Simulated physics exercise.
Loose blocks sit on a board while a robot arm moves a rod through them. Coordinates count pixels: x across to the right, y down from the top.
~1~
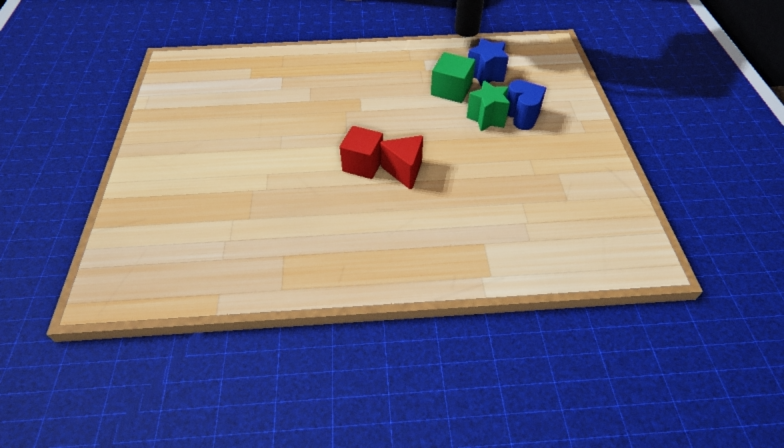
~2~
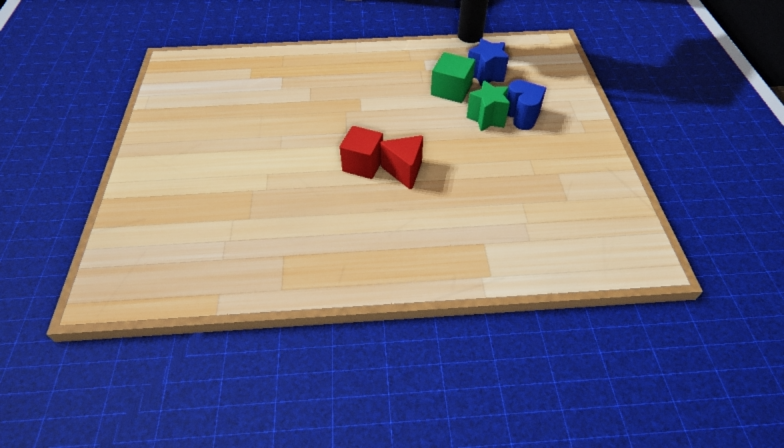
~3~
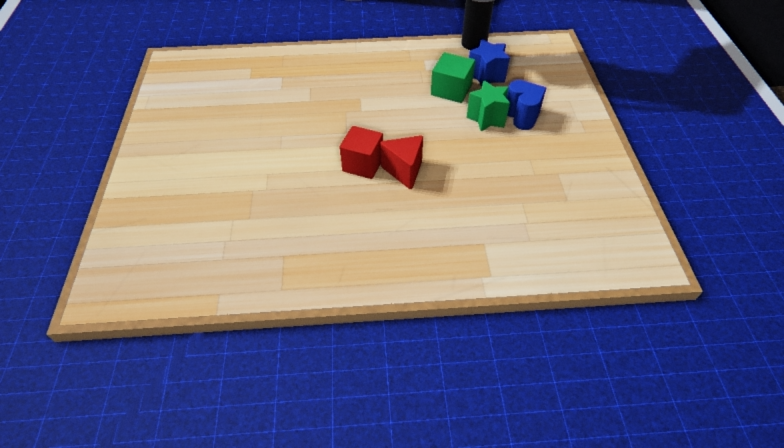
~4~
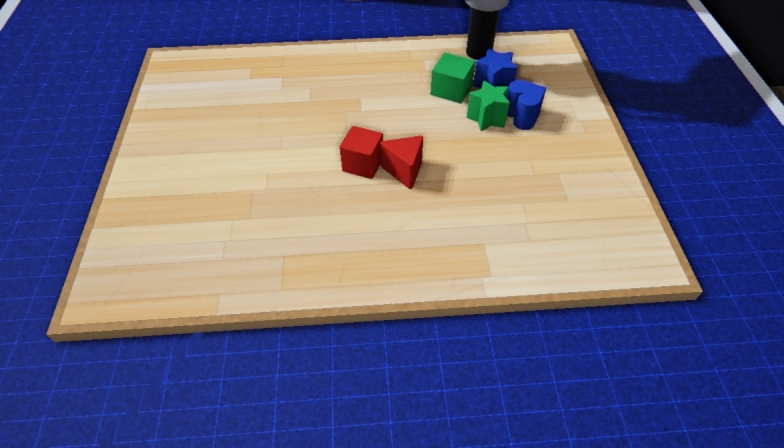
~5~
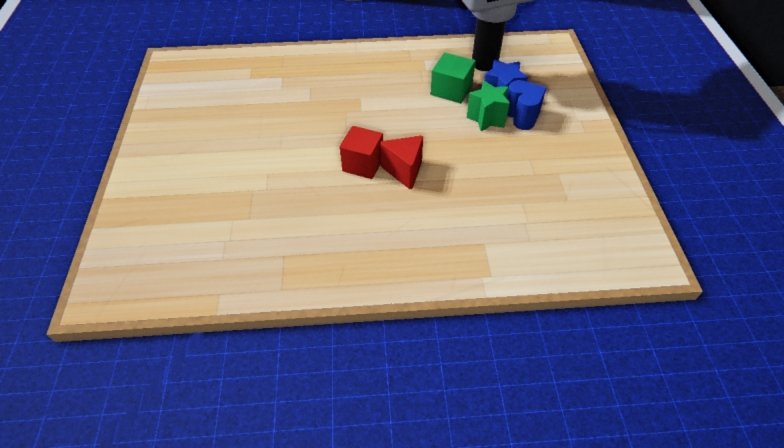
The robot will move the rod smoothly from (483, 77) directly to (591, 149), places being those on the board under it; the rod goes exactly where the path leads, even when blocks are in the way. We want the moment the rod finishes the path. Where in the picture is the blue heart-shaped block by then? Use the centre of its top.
Around pixel (557, 154).
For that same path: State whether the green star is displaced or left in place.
The green star is moved.
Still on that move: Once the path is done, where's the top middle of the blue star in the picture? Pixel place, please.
Final place: (587, 142).
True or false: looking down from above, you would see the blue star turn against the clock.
The statement is incorrect.
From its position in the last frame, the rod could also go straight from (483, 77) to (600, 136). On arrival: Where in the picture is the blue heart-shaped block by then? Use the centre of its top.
It ends at (542, 127).
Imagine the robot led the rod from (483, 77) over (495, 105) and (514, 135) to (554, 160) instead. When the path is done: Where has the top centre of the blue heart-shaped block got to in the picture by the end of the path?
By then it is at (622, 136).
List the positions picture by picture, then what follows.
The first picture shows lower end of the rod (467, 30), tops of blocks, green square piece (454, 64), green star (492, 93), blue star (490, 49), blue heart-shaped block (528, 91).
The second picture shows rod (470, 36), blocks as before.
The third picture shows rod (474, 44), blue star (491, 50).
The fourth picture shows rod (479, 53), blue star (498, 60).
The fifth picture shows rod (485, 64), green square piece (454, 65), green star (492, 93), blue star (507, 70), blue heart-shaped block (528, 91).
On the path given first. One third of the way, rod (518, 87); green star (493, 99), turned 45° clockwise; blue star (535, 97), turned 25° clockwise; blue heart-shaped block (552, 120).
Two thirds of the way, rod (555, 111); green star (493, 99), turned 45° clockwise; blue star (565, 119), turned 65° clockwise; blue heart-shaped block (558, 143), turned 25° clockwise.
At the end, rod (596, 137); green square piece not moved; green star (493, 99), turned 45° clockwise; blue star (587, 142), turned 100° clockwise; blue heart-shaped block (557, 154), turned 55° clockwise.
